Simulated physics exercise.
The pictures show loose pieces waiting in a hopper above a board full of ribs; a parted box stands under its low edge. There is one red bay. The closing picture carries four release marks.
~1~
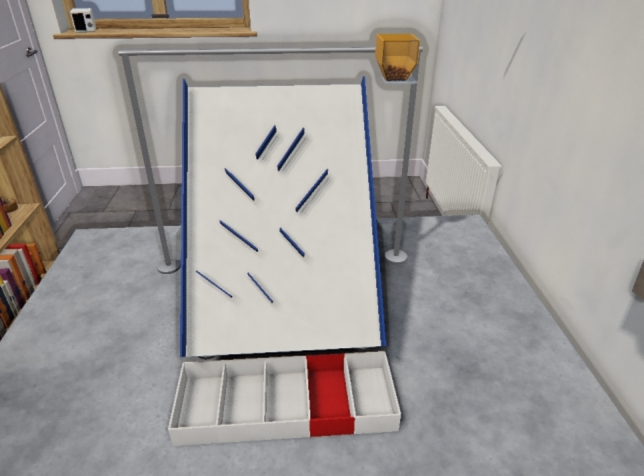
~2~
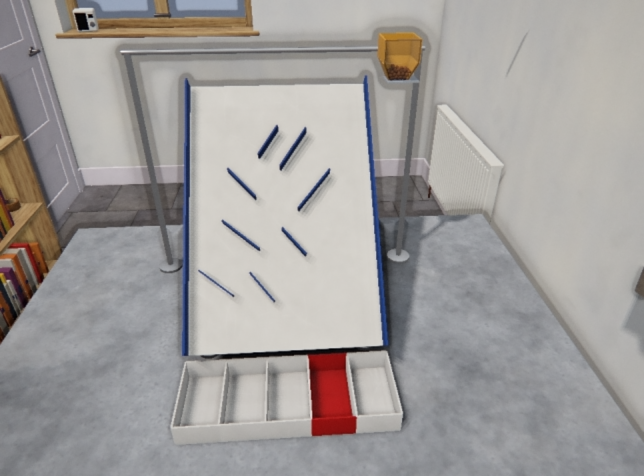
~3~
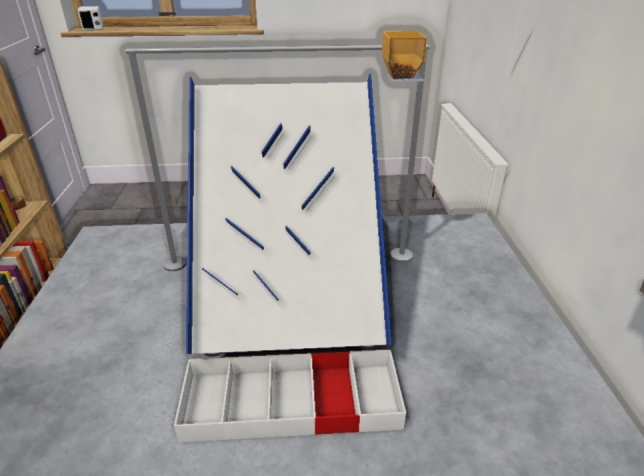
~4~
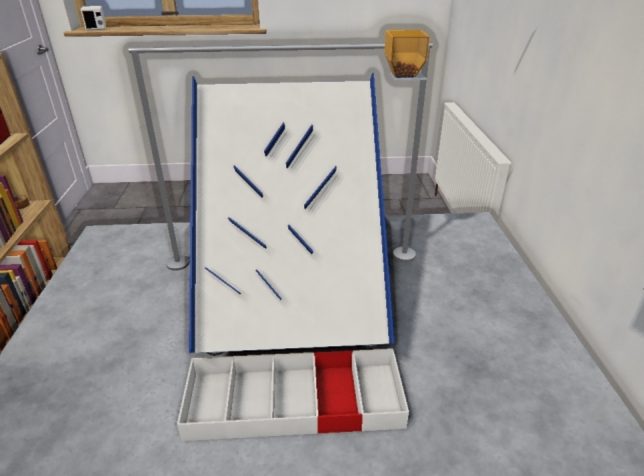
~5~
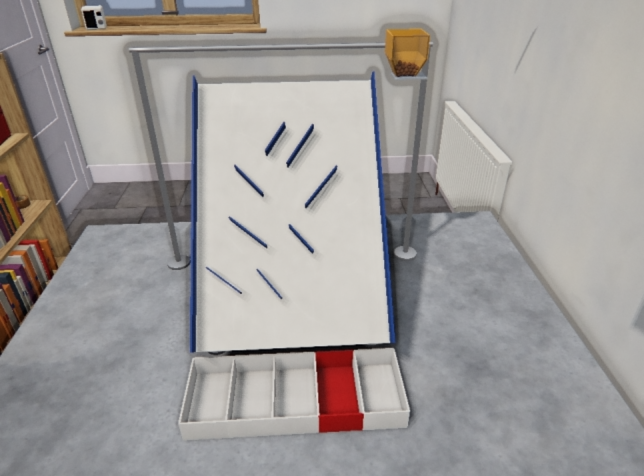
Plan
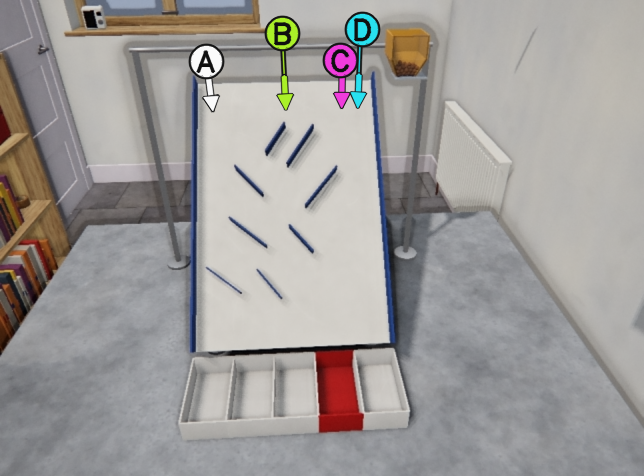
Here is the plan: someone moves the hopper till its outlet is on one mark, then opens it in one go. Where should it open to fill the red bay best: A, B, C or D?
Take B.
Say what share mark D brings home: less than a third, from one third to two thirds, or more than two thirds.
Less than a third.
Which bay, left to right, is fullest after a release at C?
The fifth from the left.
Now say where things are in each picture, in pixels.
Hopper at (395, 72), cereal balls, door shut, in the first frame.
Ribs (258, 154) to (277, 125), (280, 166) to (306, 127), (227, 168) to (255, 196), in the second frame.
Ribs (302, 206) to (334, 167), (225, 218) to (263, 247), (286, 226) to (310, 252), in the third frame.
Ribs (205, 268) to (239, 293), (256, 269) to (280, 298), in the fourth frame.
Red bay at (341, 422), number 4 of 5 from the left, in the fifth frame.
On the marked copy, mark A meets the board at (212, 105); mark B meets the board at (285, 103); mark C meets the board at (341, 102); mark D meets the board at (358, 102).
With A, a small part in the red bay, most in other bays, a small part outside the box.
With B, about a third in the red bay, about half in other bays, a small part outside the box.
With C, about a quarter in the red bay, about two thirds in other bays, a small part outside the box.
With D, a small part in the red bay, about two thirds in other bays, about a quarter outside the box.
